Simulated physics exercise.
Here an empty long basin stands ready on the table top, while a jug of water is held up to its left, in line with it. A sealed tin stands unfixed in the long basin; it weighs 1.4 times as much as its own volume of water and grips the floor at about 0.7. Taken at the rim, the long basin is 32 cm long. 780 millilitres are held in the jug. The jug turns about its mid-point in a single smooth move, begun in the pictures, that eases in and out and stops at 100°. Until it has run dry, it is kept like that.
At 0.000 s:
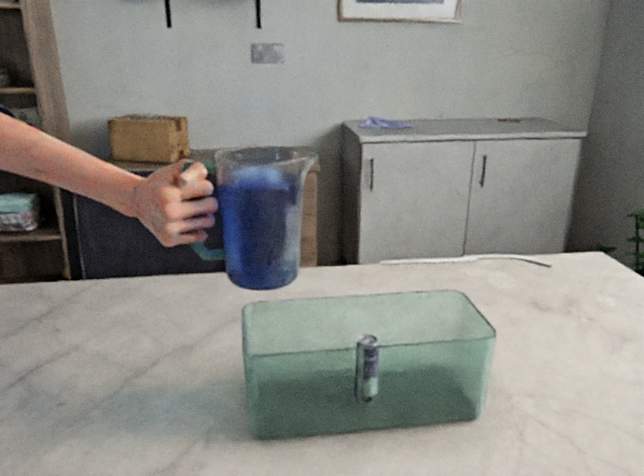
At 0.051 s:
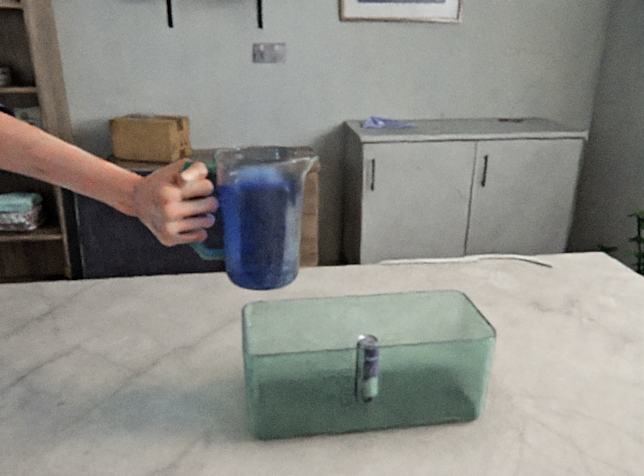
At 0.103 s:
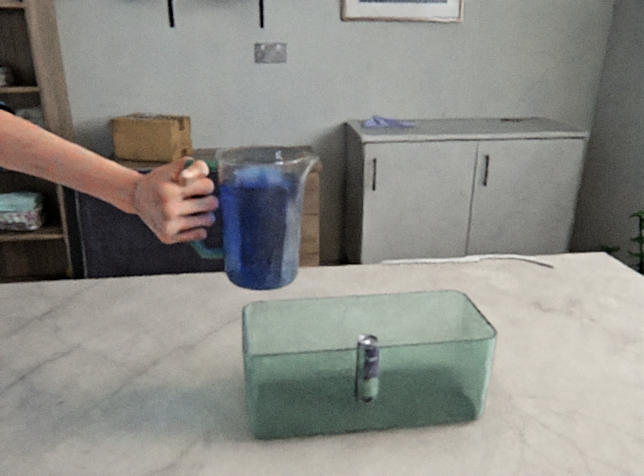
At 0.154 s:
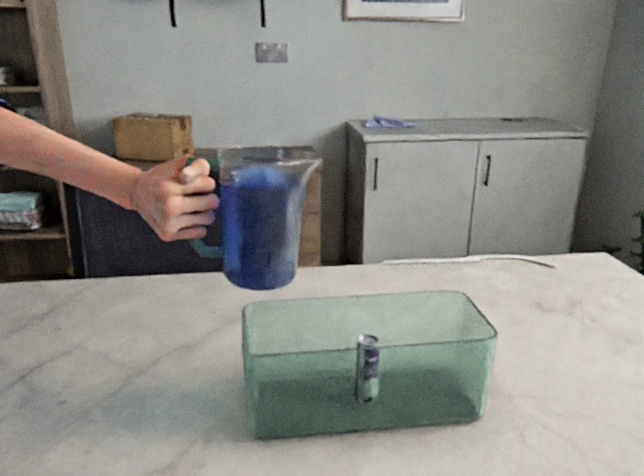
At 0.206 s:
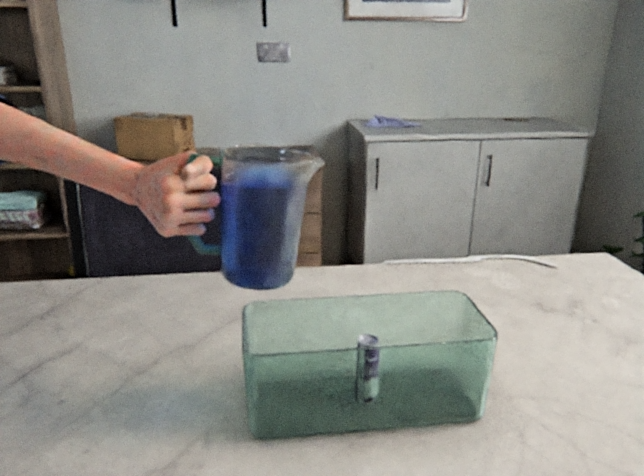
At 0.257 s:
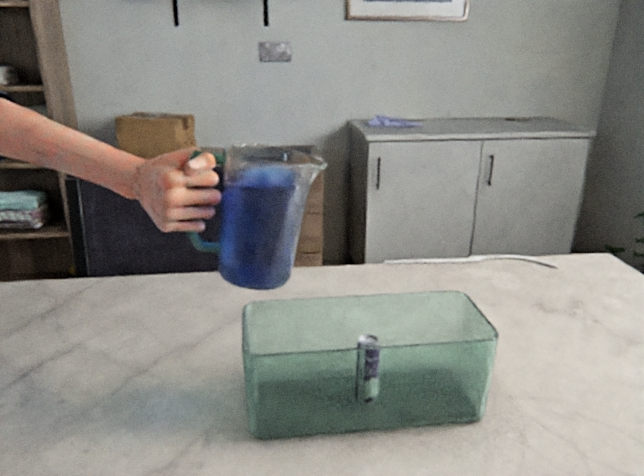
A clear jug of vivid blue liquid is held up by a hand reaching in from the left, above a pale marble-patterned table in a grey-walled room seen from the front, slightly above. Below it, to the right, sits a long translucent green basin with a small tin, with grey cabinets, a cardboard box and shelves behind. The hand slowly tilts the jug slightly rightward, while the view drifts very slightly.
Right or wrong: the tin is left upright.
Right.
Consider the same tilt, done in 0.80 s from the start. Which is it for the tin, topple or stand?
The tin stays on its base.
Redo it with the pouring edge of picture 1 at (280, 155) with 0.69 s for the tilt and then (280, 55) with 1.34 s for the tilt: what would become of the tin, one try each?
First it falls; then it keeps standing.
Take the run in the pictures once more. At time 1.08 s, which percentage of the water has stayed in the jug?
Roughly 52 per cent.
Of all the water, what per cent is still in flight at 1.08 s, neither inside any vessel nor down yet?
Estimated airborne part: Roughly 18 per cent.
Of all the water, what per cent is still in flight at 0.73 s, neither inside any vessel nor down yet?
At that moment, about 7 percent.
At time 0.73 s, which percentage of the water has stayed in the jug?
Portion remaining: Approx. 92 per cent.
Then, 0.73 s in, the tilt is 57° and 92 per cent is still to pour; the tin stands where it began.
Then, 1.08 s in, the tilt is 91° and 51 per cent is still to pour; the tin stands where it began.
Then, 1.44 s in, the tilt is 100° and 8 per cent is still to pour; the tin stands where it began.
Then, 1.84 s in, the tilt is 100° and 0 per cent is still to pour; the tin stands where it began.
Finally, the tin stands where it began.
